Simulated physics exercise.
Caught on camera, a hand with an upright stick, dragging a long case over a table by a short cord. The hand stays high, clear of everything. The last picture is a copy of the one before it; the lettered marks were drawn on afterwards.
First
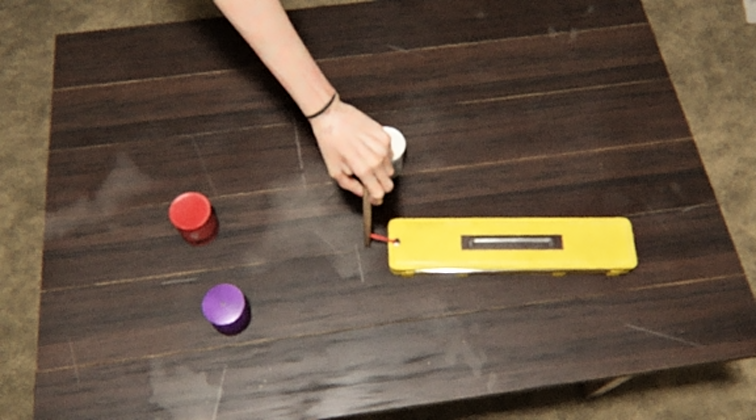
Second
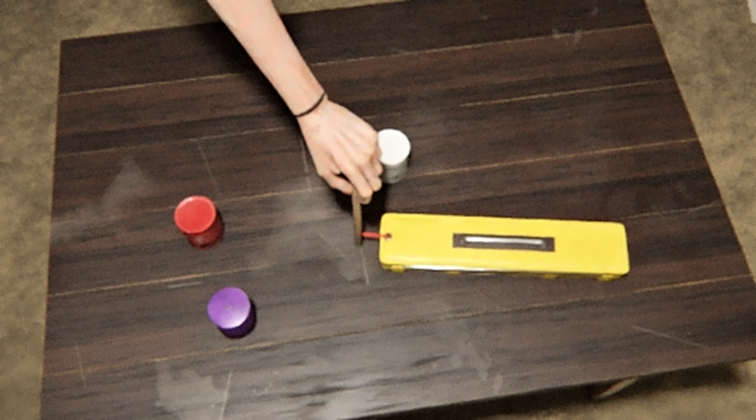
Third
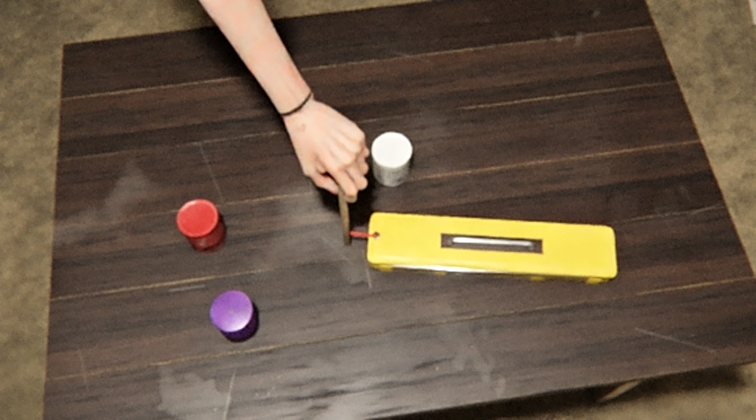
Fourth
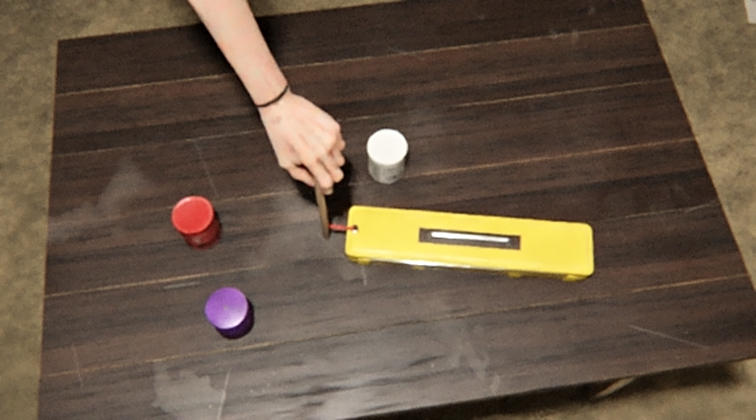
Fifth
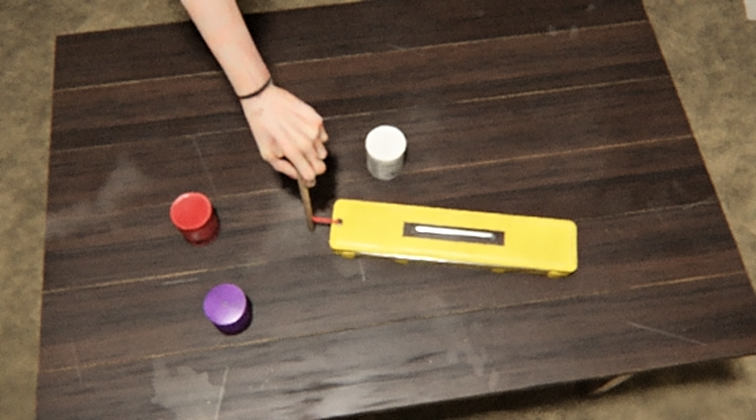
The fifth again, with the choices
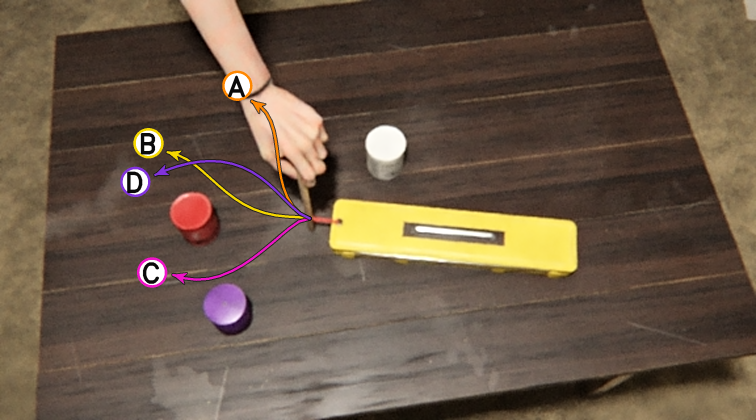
On a dark wooden table, a hand holding an upright stick drags a long yellow case a short distance to the left by a short red cord, while the red, purple and white containers around it stay in place.
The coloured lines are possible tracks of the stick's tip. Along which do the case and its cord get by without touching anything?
B.
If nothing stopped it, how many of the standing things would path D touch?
It touches one.
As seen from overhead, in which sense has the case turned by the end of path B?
It turns clockwise.
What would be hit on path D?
It is the red jar.
On the copy, A from (310, 219) via (278, 158) to (251, 101); B from (310, 219) via (226, 192) to (168, 152); C from (310, 219) via (242, 265) to (173, 275); D from (310, 219) via (243, 167) to (155, 175).
On B. First, foot of the stick (251, 209), middle of the case (393, 227).
Then, foot of the stick (206, 174), middle of the case (338, 212).
Finally, foot of the stick (165, 153), middle of the case (293, 195); nothing has been touched.
By contrast, A meets the white jar; C meets the purple tin; D meets the red jar.
